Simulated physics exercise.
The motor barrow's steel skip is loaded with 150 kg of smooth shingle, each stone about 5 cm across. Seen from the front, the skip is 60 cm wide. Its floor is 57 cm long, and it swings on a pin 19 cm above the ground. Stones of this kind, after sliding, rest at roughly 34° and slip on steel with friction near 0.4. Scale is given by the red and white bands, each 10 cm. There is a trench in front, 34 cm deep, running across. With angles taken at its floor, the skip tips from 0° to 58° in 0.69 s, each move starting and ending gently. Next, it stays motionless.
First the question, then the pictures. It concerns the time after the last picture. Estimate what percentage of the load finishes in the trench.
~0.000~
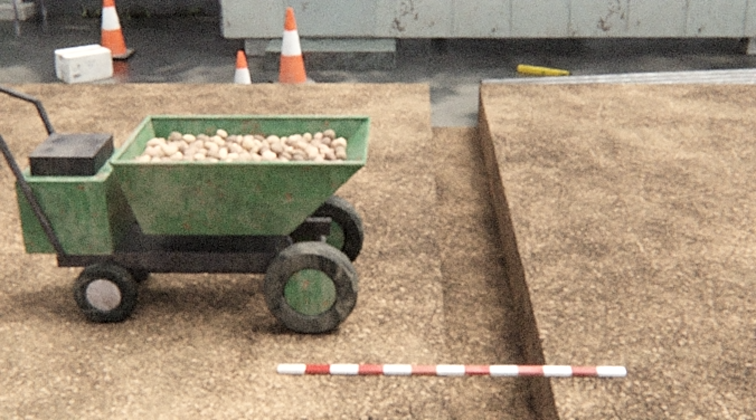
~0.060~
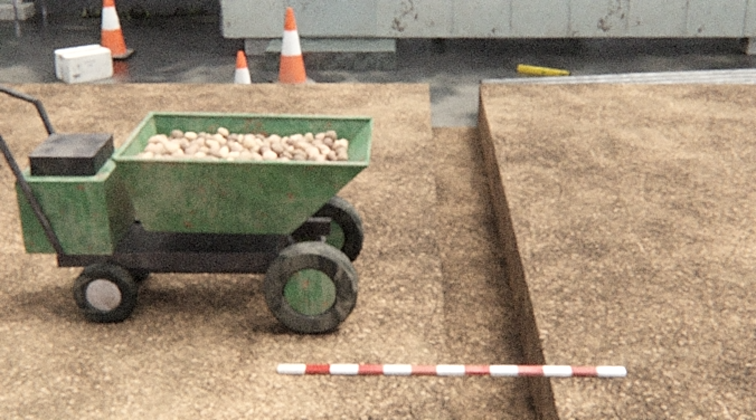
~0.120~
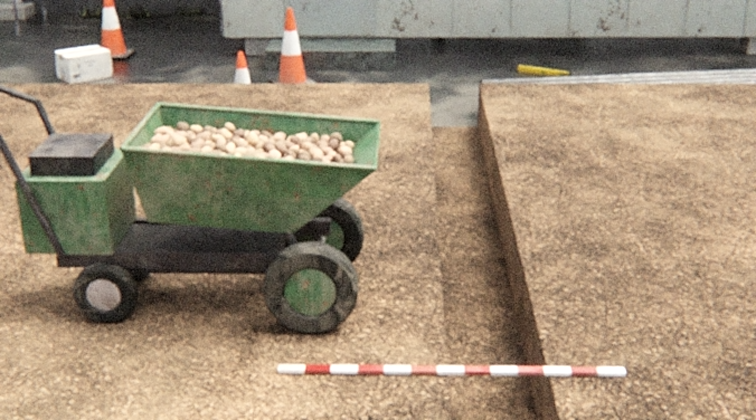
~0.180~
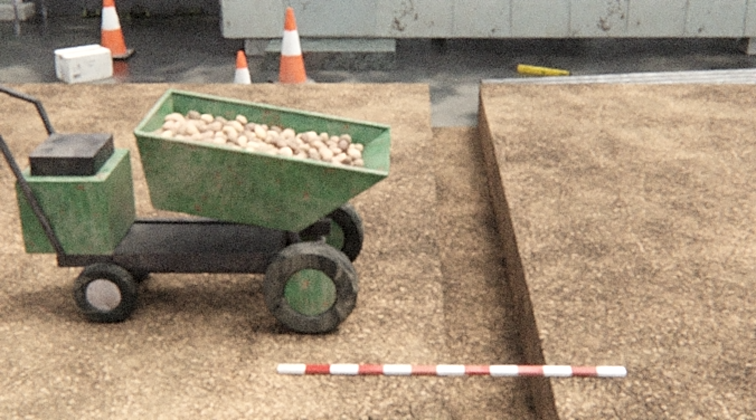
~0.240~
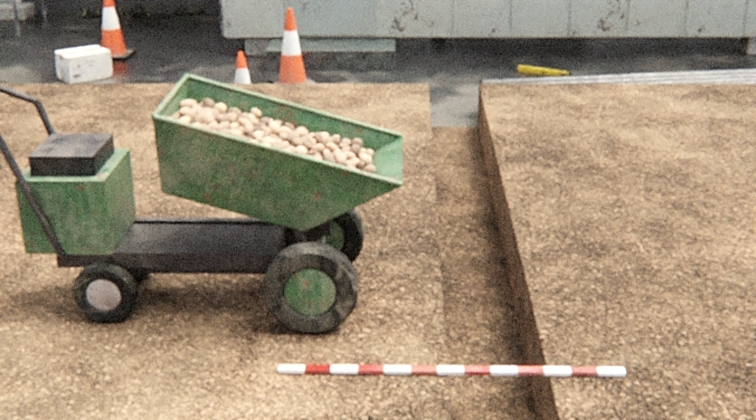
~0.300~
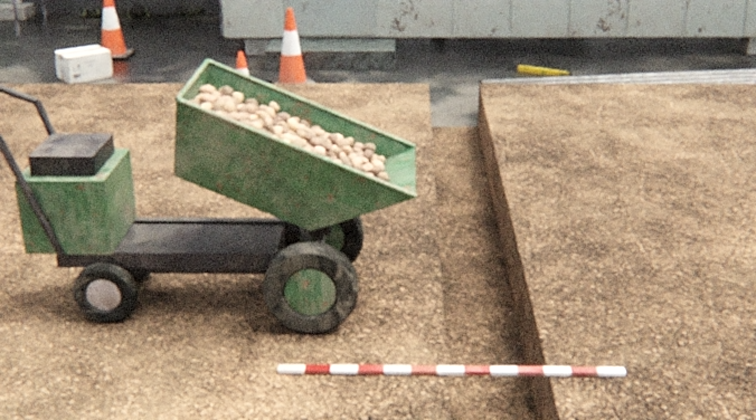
Roughly 70 percent.
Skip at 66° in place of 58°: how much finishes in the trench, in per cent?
The trench would hold about 65% of it.
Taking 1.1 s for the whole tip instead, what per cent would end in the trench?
With that change, it comes to around 85 per cent.
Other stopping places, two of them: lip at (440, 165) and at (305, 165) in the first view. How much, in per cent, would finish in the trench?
20 %, then 85 %.
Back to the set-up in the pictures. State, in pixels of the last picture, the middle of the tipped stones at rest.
Look at roughly (508, 346).
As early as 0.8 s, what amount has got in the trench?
10 per cent or so by then.
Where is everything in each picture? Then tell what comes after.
Lip at (364, 164), floor tilted 0°, highest stones at (248, 145), in the first picture.
Lip at (367, 165), floor tilted 1°, highest stones at (228, 144); the stones move at 0.3 m/s on average, in the second picture.
The skip is at 5°, its lip at (375, 169); the top of the load is at (197, 138); the stones move at 0.6 m/s on average, in the third picture.
The skip is at 10°, its lip at (387, 175); the top of the load is at (183, 126); the stones move at 0.9 m/s on average, in the fourth picture.
The skip is at 16°, its lip at (401, 185); the top of the load is at (198, 113); the stones move at 1.1 m/s on average, in the fifth picture.
Lip at (415, 197), floor tilted 23°, highest stones at (214, 98); the stones move at 1.2 m/s on average, in the sixth picture.
After 0.5 s the floor is at 49°; 100 % in the skip; the foremost stones are at (426, 222).
After 0.8 s the floor is at 58°; 88 % in the skip, 12 % in the trench; the foremost stones are at (516, 287).
After 1.1 s the floor is at 58°; 37 % in the skip, 35 % in the trench, 27 % past the trench; the foremost stones are at (653, 286).
After 3.1 s the floor is at 58°; 0 % in the skip, 70 % in the trench, 30 % past the trench; the foremost stones are past the picture's edge.
